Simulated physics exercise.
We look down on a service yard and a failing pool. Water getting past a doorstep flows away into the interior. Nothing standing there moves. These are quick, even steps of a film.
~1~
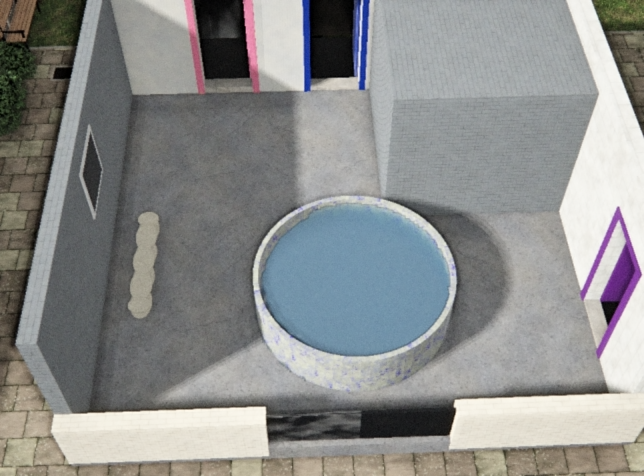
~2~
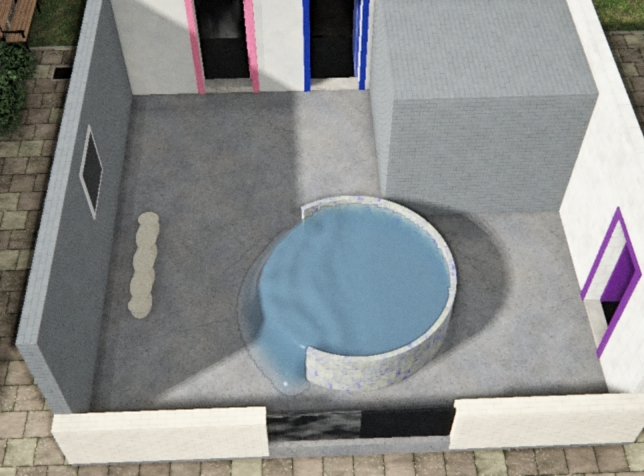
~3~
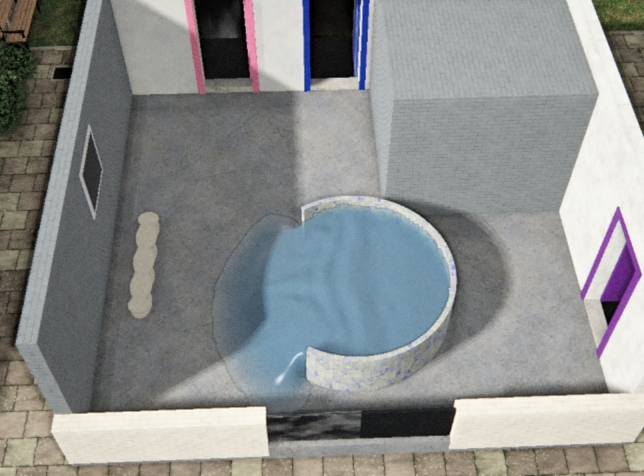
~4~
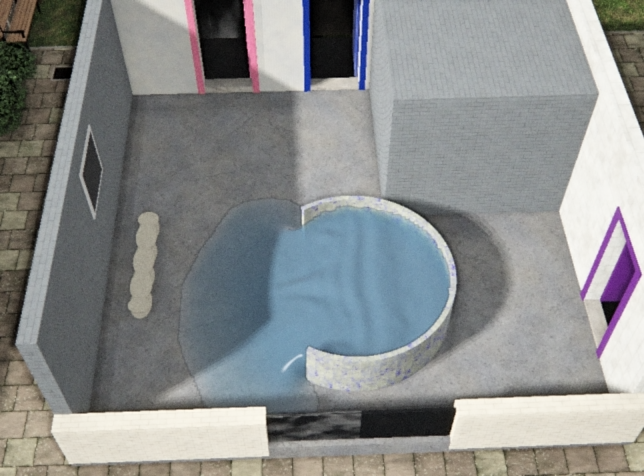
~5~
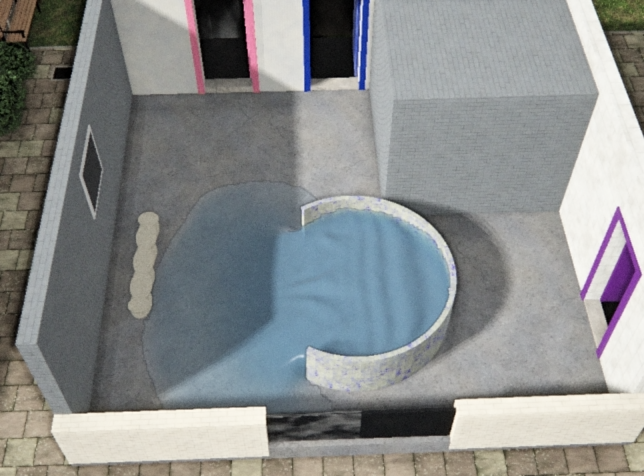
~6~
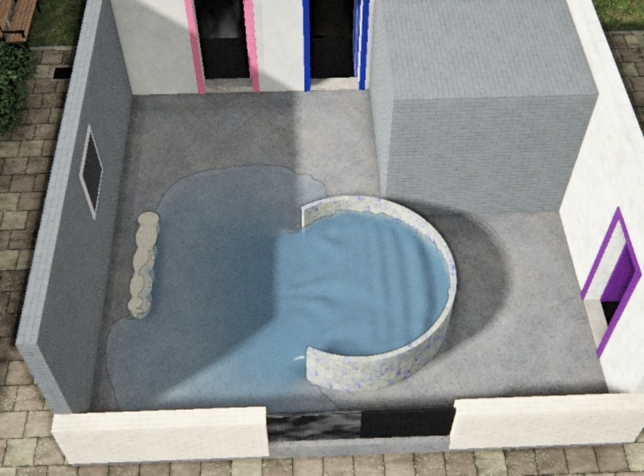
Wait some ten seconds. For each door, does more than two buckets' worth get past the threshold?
The pink door goes over the limit, the purple door goes over the limit, the blue door goes over the limit.
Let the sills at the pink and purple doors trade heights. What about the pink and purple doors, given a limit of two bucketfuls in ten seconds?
Taking them in turn, the pink tops the mark while the purple comes in under.
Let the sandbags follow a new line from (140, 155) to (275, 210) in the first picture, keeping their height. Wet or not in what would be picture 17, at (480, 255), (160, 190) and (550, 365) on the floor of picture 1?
Point by point: No flooding; inundated; no flooding.
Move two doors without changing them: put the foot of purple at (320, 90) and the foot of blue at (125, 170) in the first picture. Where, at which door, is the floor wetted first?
Result: The blue one.
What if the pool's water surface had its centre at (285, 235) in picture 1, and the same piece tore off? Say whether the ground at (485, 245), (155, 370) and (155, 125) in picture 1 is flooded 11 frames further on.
Point by point: Still bare; swamped; swamped.
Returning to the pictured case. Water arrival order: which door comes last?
That's the one in purple.
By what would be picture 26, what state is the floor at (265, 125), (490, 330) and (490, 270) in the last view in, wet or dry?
First spot soaked, second not wet, third not wet.
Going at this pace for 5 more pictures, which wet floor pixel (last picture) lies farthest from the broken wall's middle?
Approximate pixel: (130, 122).
A moment on, water covers 50 % of the floor; the pink door not reached, the purple door not reached, the blue door not reached.
Next, water covers 50 % of the floor; the pink door wet at the sill, nothing in, the purple door not reached, the blue door not reached.
Then, water covers 65 % of the floor; the pink door under two buckets in, the purple door not reached, the blue door wet at the sill, nothing in.
Later, water covers 90 % of the floor; the pink door far over two buckets in, the purple door over two buckets in, the blue door over two buckets in.
In the end, water covers 100 % of the floor; the pink door far over two buckets in, the purple door far over two buckets in, the blue door far over two buckets in.
